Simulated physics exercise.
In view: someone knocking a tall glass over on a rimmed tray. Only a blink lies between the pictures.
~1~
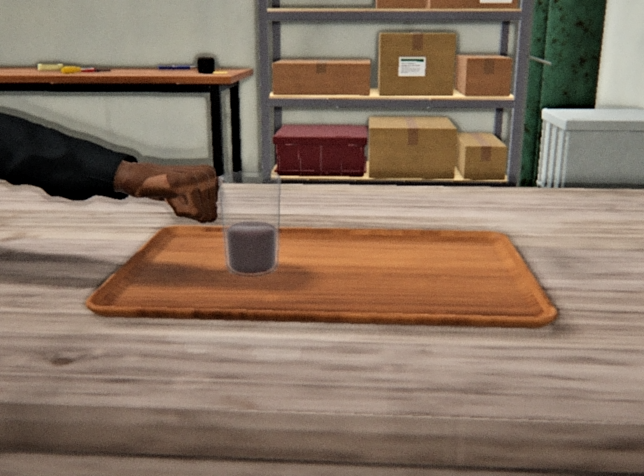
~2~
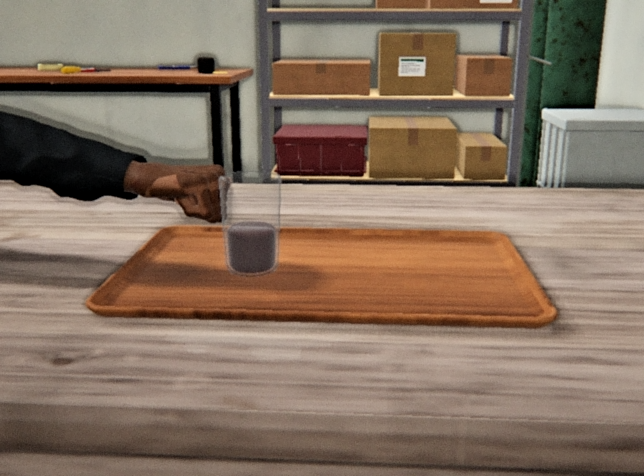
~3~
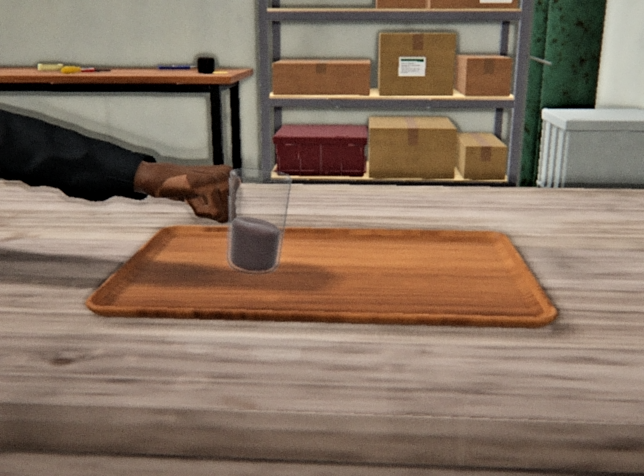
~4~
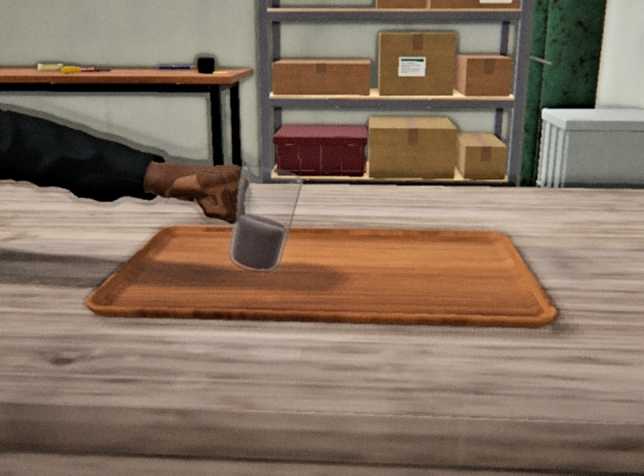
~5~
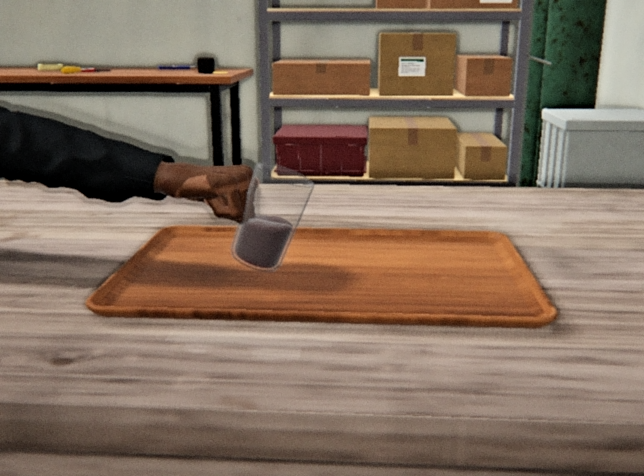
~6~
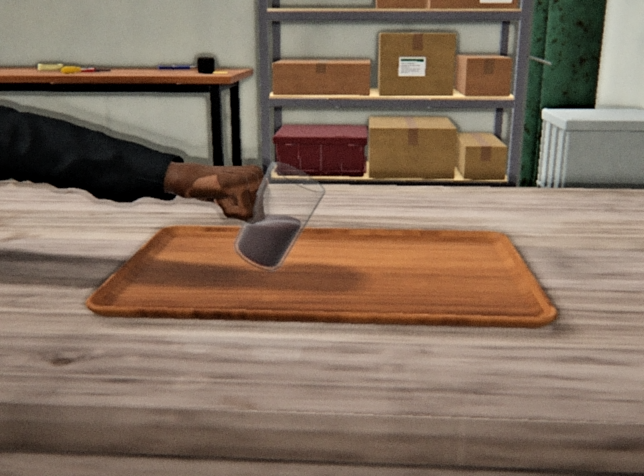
A clear, tall glass holding dark purplish-grey liquid stands at the left of an orange-brown rimmed tray on a pale wooden table, seen from slightly above in a storeroom. Behind it are shelves of brown boxes, one dark red box, and a green panel at right. A dark-sleeved arm pushes the glass's upper side with a closed hand, tilting it steadily rightward, while the camera stays still.
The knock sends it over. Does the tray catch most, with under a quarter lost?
As it turns out, a quarter and more lands beyond the tray.
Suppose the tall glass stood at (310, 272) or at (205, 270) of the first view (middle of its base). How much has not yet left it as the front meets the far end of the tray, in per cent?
First some 60, then 35 per cent.
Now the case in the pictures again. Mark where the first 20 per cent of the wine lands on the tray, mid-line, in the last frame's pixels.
Roughly at (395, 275).
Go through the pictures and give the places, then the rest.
In the first frame, it leans 0°; its right rim is at (278, 179); the wine meets the walls at (228, 226) and (276, 228); the tray's far rim is at (527, 269); the tray is clear ahead.
In the second frame, it leans 0°; its right rim is at (279, 179); the wine meets the walls at (228, 226) and (276, 228).
In the third frame, it leans 7°; its right rim is at (289, 181); the wine meets the walls at (234, 217) and (281, 229).
In the fourth frame, it leans 13°; its right rim is at (300, 183); the wine meets the walls at (238, 216) and (286, 226).
In the fifth frame, it leans 20°; its right rim is at (312, 187); the wine meets the walls at (243, 220) and (294, 224).
In the sixth frame, it leans 28°; its right rim is at (323, 192); the wine meets the walls at (245, 224) and (302, 221).
A moment on, the tall glass is falling and 100 per cent is in the glass, 0 on the tray and 0 above or beyond its rim.
Next, the tall glass lies on its side and 97 per cent is in the glass, 2 on the tray and 1 above or beyond its rim.
Then the tall glass lies on its side and 49 per cent is in the glass, 50 on the tray and 1 above or beyond its rim.
Later the tall glass lies on its side and 24 per cent is in the glass, 45 on the tray and 31 above or beyond its rim.
Finally, 67 per cent is held by tray and glass, 33 is off the tray.
